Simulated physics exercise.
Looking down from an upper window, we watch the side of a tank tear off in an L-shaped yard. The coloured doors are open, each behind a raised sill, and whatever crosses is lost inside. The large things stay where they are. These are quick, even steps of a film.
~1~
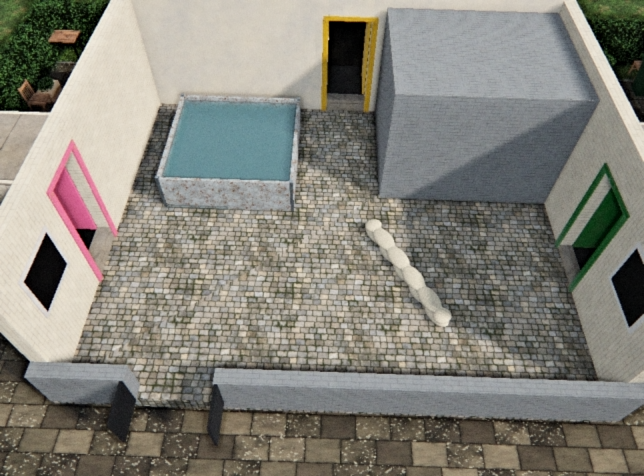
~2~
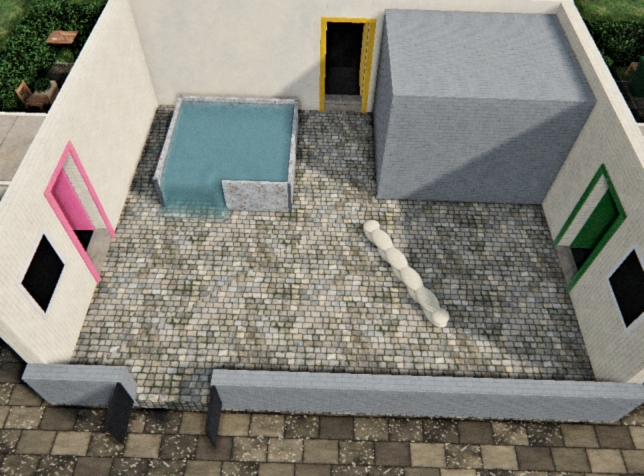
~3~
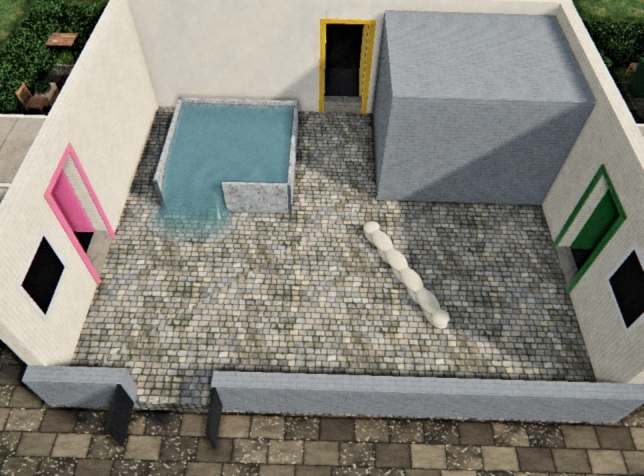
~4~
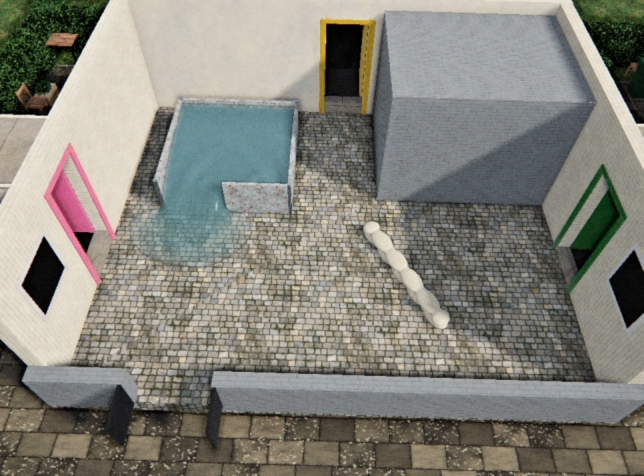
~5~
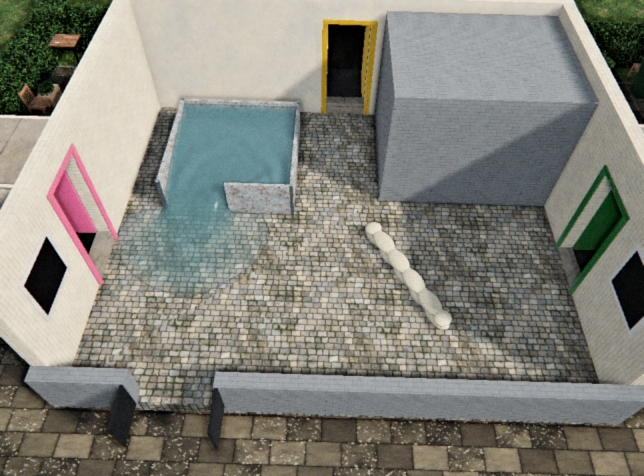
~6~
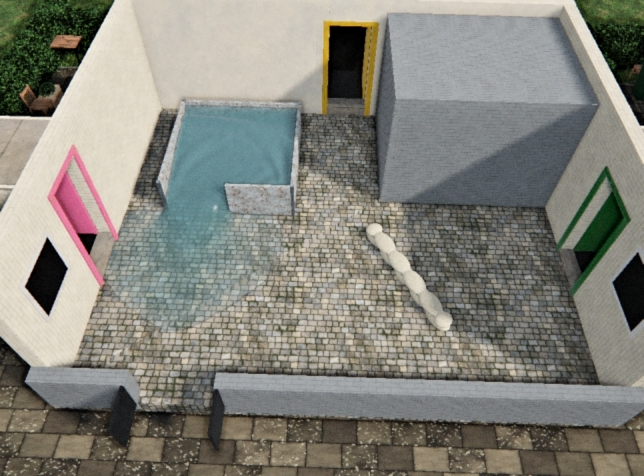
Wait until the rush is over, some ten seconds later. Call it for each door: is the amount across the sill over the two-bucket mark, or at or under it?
My call: The pink door at or under the mark, the green door at or under the mark, the yellow door at or under the mark.
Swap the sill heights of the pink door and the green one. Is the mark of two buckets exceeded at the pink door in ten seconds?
After the swap the pink one crosses the line.
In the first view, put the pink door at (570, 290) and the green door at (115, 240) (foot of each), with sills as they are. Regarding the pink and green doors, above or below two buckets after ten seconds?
Result - the pink door stays within limits while the green door exceeds the limit.
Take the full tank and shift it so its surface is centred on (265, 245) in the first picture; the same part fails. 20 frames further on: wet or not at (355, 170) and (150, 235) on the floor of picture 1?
In the order asked: Unreached, then waterlogged.
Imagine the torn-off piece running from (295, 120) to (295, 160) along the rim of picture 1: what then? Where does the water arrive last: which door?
Answer: The pink-painted one.
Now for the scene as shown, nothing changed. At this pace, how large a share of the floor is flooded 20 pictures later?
I'd say close to 40 per cent.
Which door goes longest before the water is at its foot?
It's the one in yellow.
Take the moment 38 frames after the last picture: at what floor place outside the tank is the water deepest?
I'd say near (599, 404).
A moment on, water covers 25 % of the floor; the pink door wet at the sill, nothing in, the green door not reached, the yellow door not reached.
Next, water covers 30 % of the floor; the pink door wet at the sill, nothing in, the green door not reached, the yellow door not reached.
Then, water covers 40 % of the floor; the pink door wet at the sill, nothing in, the green door not reached, the yellow door not reached.
Later, water covers 60 % of the floor; the pink door wet at the sill, nothing in, the green door wet at the sill, nothing in, the yellow door not reached.
In the end, water covers 90 % of the floor; the pink door wet at the sill, nothing in, the green door wet at the sill, nothing in, the yellow door wet at the sill, nothing in.
